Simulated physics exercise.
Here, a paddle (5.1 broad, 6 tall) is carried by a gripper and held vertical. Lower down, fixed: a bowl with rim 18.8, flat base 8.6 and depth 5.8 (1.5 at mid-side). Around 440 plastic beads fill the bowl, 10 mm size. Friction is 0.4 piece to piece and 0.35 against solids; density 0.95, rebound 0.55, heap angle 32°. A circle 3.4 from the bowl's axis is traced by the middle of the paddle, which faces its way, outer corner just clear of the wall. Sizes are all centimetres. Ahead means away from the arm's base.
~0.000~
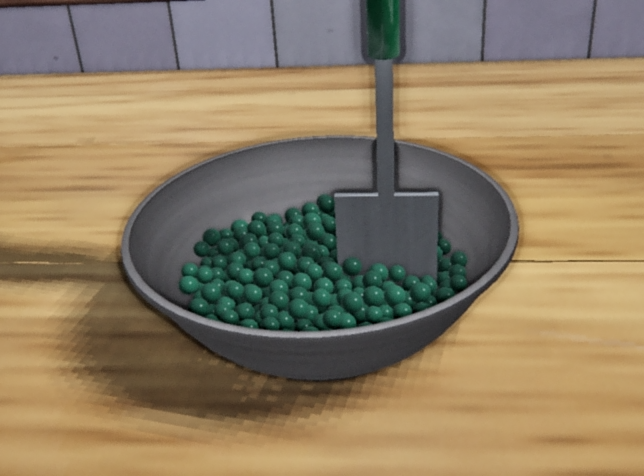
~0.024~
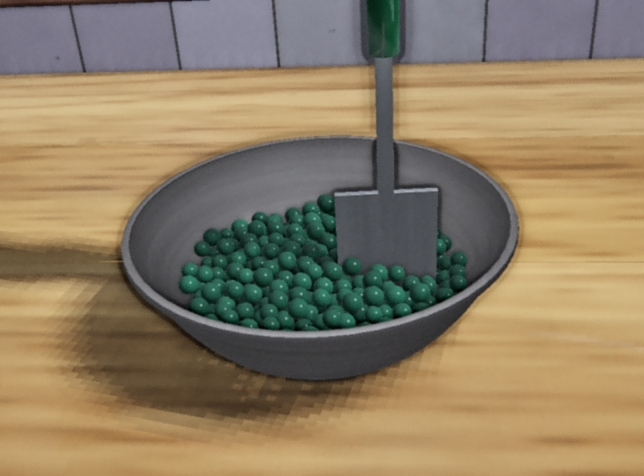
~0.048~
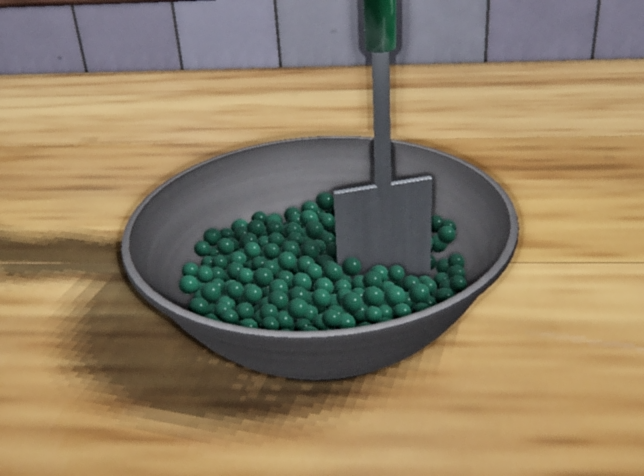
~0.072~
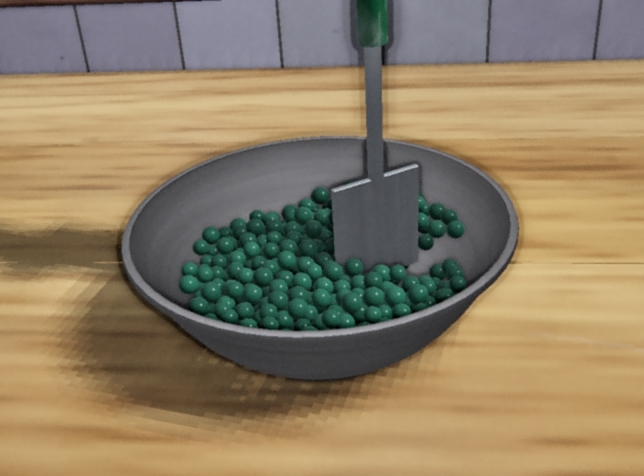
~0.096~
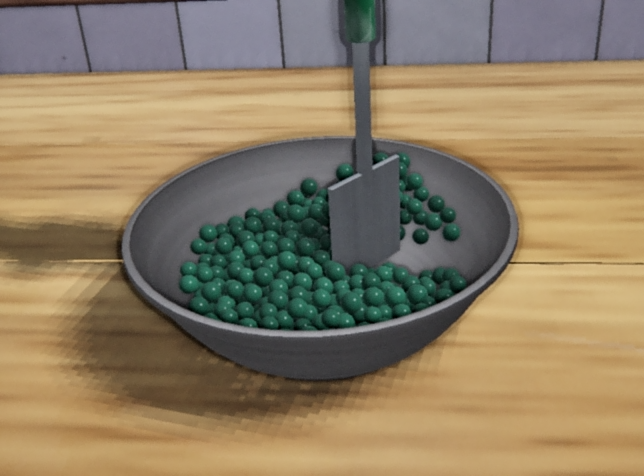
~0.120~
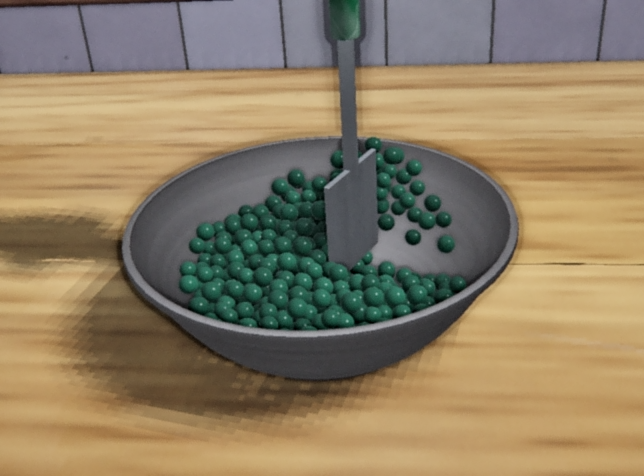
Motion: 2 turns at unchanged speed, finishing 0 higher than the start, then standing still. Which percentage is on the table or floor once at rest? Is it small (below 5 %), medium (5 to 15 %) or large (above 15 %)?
It is medium.
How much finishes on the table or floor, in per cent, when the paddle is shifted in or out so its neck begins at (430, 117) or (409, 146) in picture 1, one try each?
0 and 25 %.
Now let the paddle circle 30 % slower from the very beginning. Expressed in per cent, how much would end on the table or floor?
5 per cent.
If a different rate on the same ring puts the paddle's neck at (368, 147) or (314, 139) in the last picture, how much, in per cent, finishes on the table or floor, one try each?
About 0 and 35 per cent.
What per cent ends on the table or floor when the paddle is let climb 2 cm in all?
5 %.
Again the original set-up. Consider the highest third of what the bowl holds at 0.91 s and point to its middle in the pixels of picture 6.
The centre is roughly (230, 301).
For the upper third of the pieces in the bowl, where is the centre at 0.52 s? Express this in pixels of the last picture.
I'd put its middle near (431, 271).
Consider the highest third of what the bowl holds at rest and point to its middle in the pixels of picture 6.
I'd say close to (409, 225).
After 0.52 s, 322° round, highest piece 8 above the table; 422 in the bowl, 15 on the table or floor, 3 in flight or on the tool.
After 0.91 s, 219° round, highest piece 8 above the table; 405 in the bowl, 31 on the table or floor, 4 in flight or on the tool.
After 1.31 s, 0° round, highest piece 6 above the table; 397 in the bowl, 43 on the table or floor.
After 2.01 s, 0° round, highest piece 6 above the table; 397 in the bowl, 43 on the table or floor.
At rest, 397 in the bowl, 43 on the table or floor. That is 10 % on the table or floor.
